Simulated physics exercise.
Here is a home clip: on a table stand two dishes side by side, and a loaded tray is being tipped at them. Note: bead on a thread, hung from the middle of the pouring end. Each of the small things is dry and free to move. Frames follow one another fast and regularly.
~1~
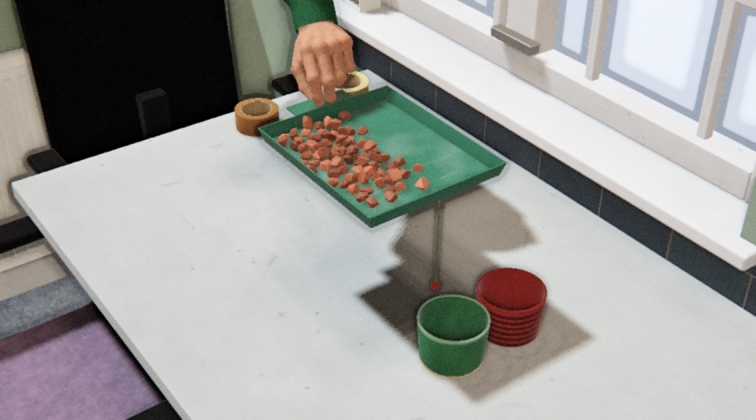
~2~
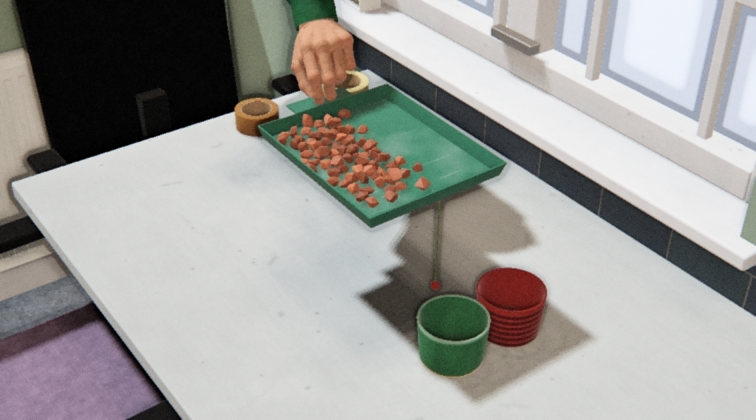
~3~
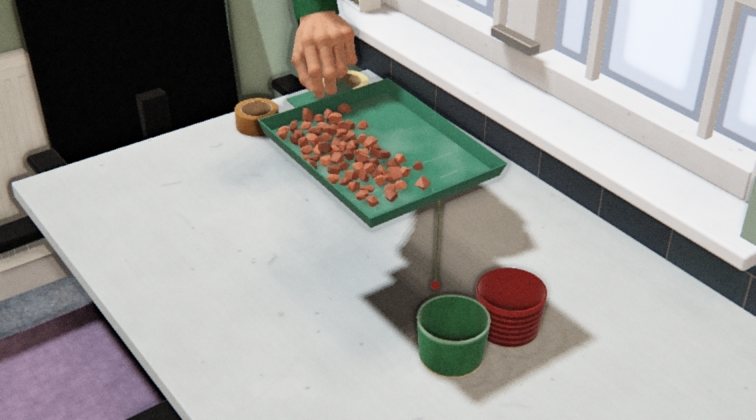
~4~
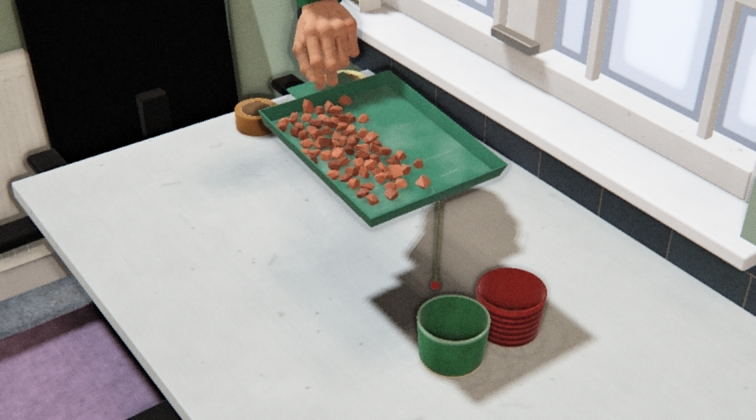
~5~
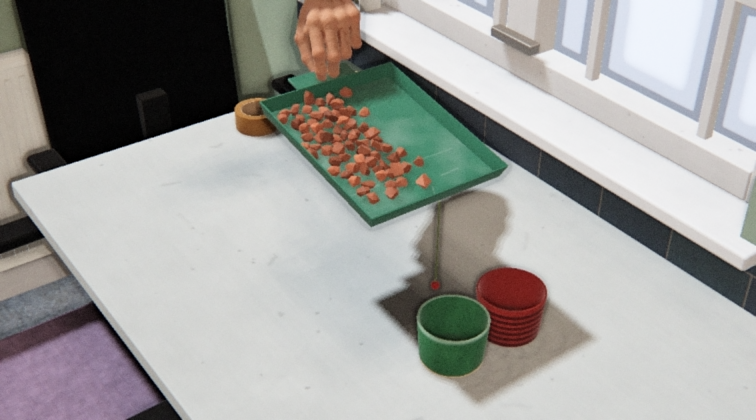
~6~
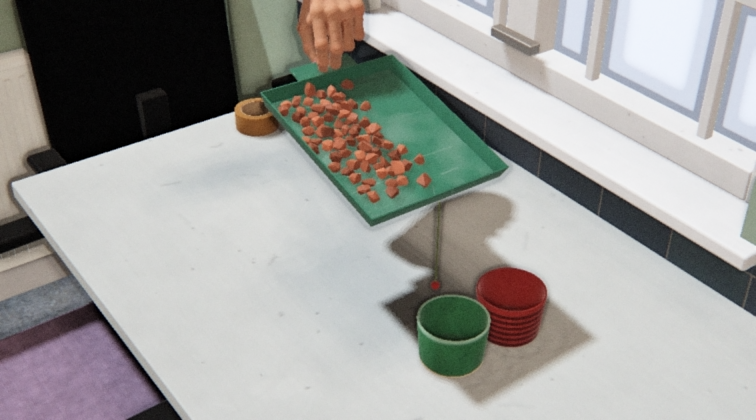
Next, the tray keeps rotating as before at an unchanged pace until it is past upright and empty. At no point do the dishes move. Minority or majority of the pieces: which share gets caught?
Most is saved.
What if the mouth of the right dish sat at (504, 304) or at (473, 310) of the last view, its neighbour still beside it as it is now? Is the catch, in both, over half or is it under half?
For the two tries in order: Exceeding half, exceeding half.
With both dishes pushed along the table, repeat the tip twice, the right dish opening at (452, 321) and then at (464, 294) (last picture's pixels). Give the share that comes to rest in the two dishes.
The first position comes out at 60 per cent, the other at 30 per cent.
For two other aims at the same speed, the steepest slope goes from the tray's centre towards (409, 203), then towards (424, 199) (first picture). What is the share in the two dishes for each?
First heading 10 %, second heading 50 %.
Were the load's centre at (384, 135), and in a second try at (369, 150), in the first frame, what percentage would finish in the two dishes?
Share in order: Roughly 90 %, 70 %.
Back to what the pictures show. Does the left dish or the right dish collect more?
The fuller one is the left side.
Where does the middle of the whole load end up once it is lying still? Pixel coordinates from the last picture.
Last view, resting centre - approx. (461, 354).
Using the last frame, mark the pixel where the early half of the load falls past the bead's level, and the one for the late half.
Early half: (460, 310); late half: (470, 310).
Soon, tray tipped steeply; nearly all on the tray; a stray few in the right dish; a small part in the air.
A while on, tray tipped right over; about a third on the tray; a small part in the left dish; a small part in the right dish; a small part outside both; about a third in the air.
Towards the end, tray tipped past a quarter turn; about half in the left dish; about a quarter in the right dish; about a quarter outside both.
Finally, tray tipped past a quarter turn; about half in the left dish; about a quarter in the right dish; about a quarter outside both.
